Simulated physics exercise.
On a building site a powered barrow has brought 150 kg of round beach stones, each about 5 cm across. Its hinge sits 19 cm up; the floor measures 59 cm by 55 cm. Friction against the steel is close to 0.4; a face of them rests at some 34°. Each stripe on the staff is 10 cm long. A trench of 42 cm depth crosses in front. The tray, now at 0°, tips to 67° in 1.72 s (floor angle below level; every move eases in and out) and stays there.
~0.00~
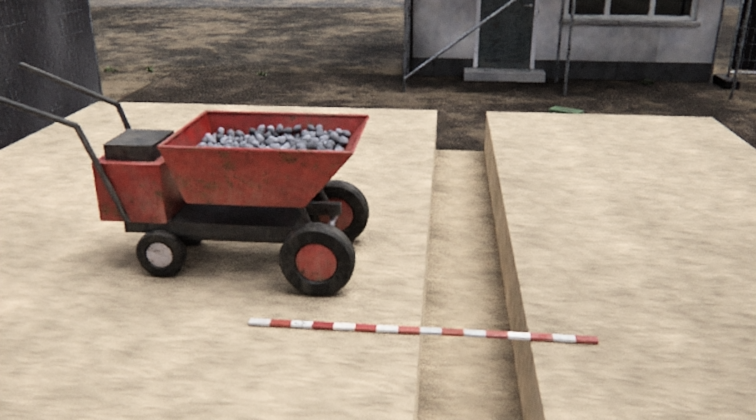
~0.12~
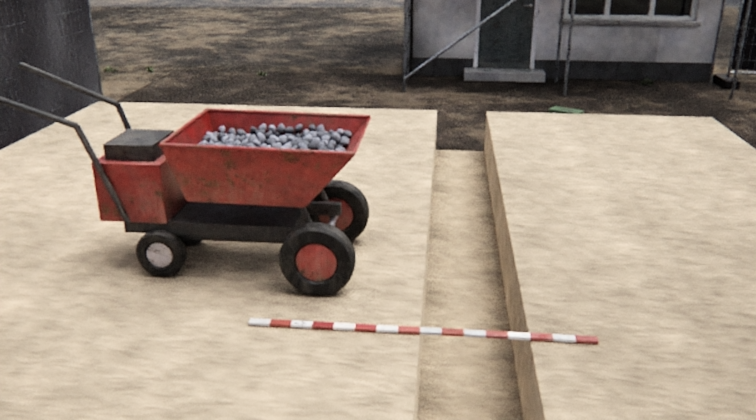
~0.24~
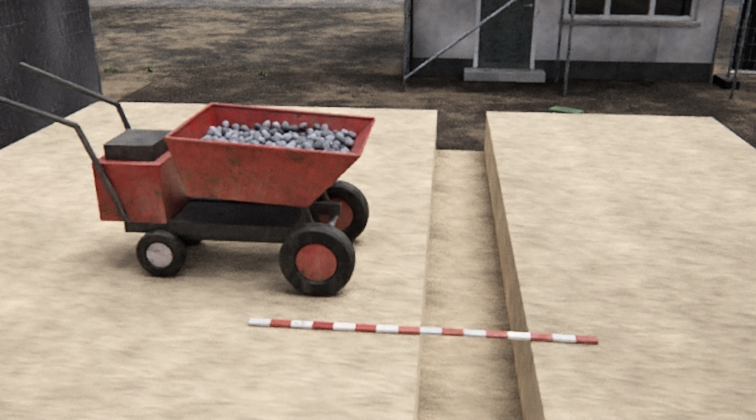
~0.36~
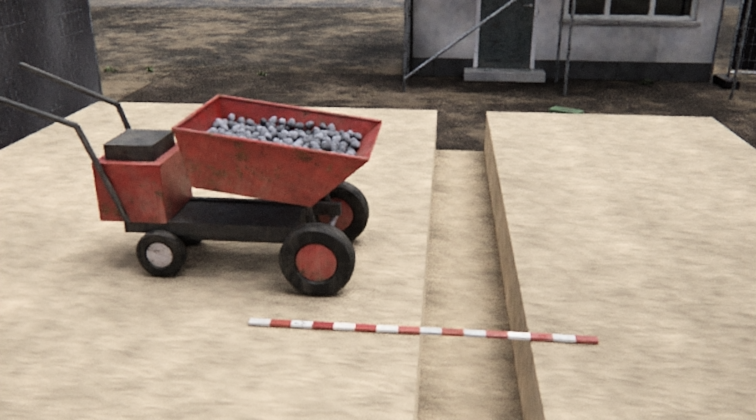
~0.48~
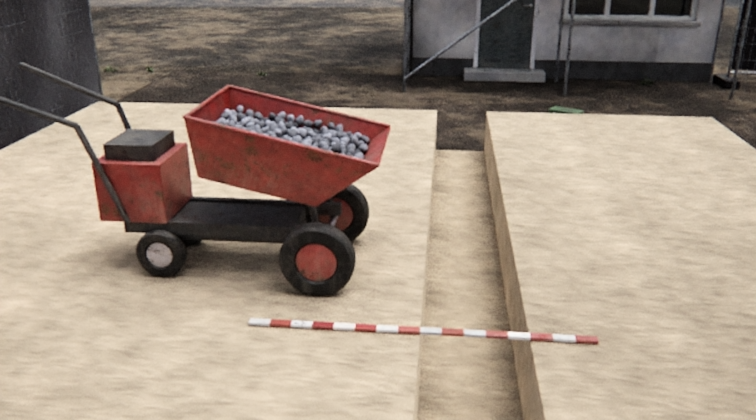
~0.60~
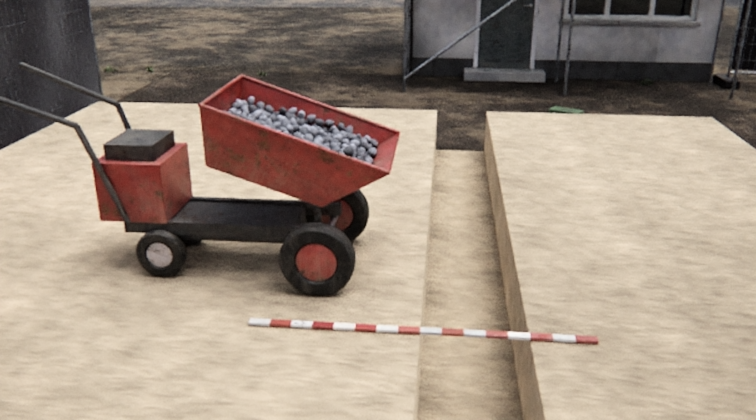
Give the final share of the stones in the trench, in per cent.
Close to 99 in a hundred.
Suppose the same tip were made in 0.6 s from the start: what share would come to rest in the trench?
In that case some 80 per cent.
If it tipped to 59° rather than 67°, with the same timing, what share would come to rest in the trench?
In that case some 90 per cent.
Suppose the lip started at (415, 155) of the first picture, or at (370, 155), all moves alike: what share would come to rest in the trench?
About 45 and 90 per cent.
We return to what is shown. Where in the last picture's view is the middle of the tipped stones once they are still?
Their middle is at about (478, 327).
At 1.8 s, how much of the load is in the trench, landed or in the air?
About 55 per cent by then.
After 1.3 s the floor is at 57°; 99 % in the tray, 1 % in the trench; the foremost stones are at (449, 229).
After 1.8 s the floor is at 67°; 46 % in the tray, 53 % in the trench; the foremost stones are at (525, 275).
After 2.2 s the floor is at 67°; 19 % in the tray, 80 % in the trench, 1 % past the trench; the foremost stones are at (561, 280).
After 4.1 s the floor is at 67°; 0 % in the tray, 99 % in the trench, 1 % past the trench; the foremost stones are at (580, 285).
